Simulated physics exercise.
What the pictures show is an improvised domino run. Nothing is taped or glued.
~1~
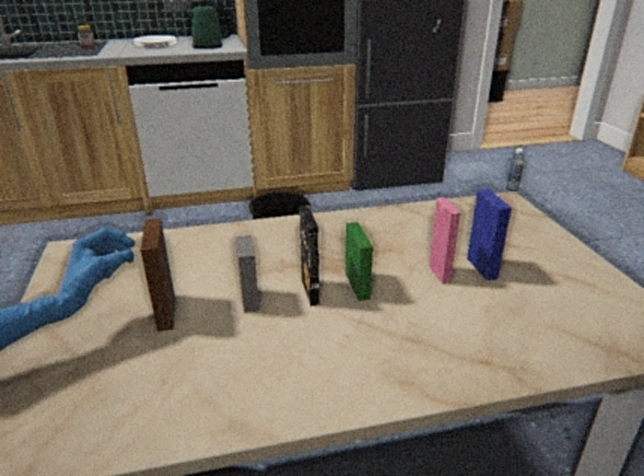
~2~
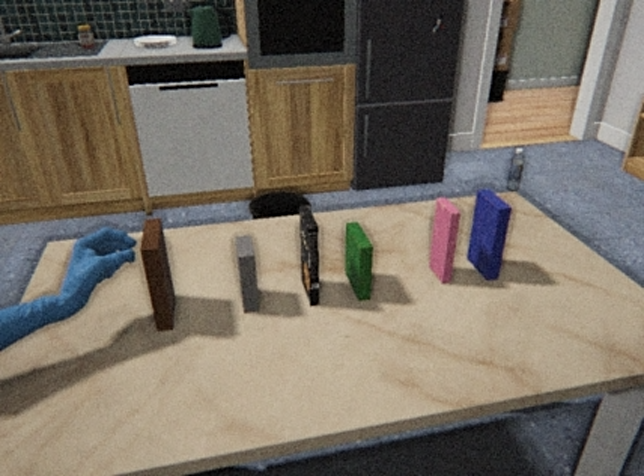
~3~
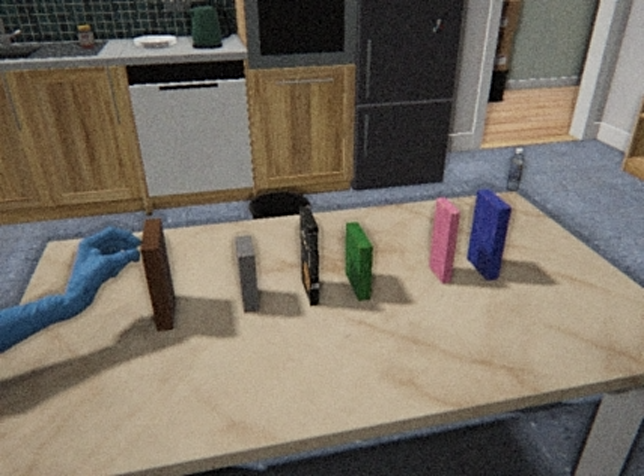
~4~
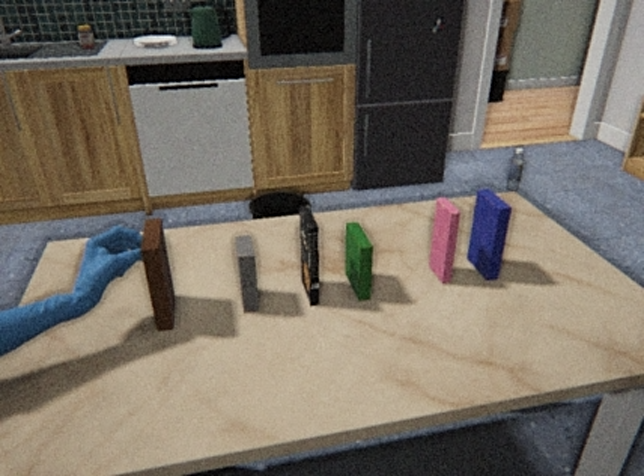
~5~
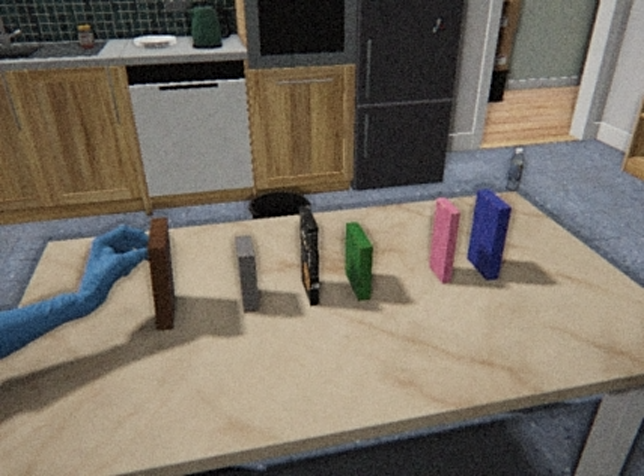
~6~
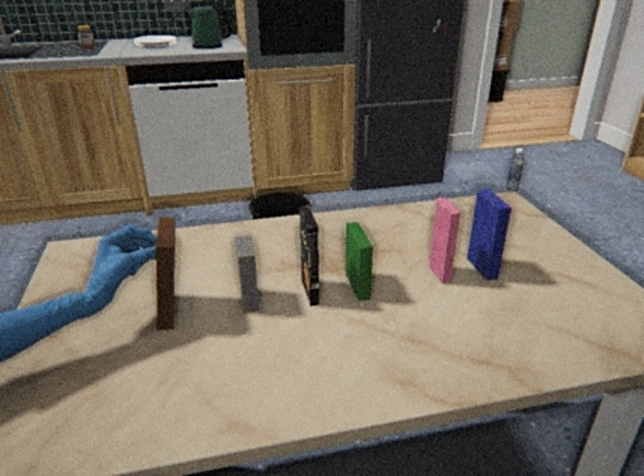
On a kitchen table, a blue-gloved hand pushes a standing brown board slightly to the right.
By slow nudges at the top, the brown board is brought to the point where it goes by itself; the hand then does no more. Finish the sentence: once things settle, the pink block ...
Once things settle, the pink block is still on its end.
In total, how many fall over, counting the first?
The count is 4.
Then, 0.50 s on from there, brown board 79° over; grey block turned 69° from how it was put; black packet turned 12° from how it was put.
Then, 0.70 s on from there, brown board 80° over; grey block on its side; black packet turned 48° from how it was put; green block turned 43° from how it was put.
In the end, toppled on the table, black packet, green block and grey block; pink block unmoved. At the end, from the last picture's camera, pink block near (444, 241).
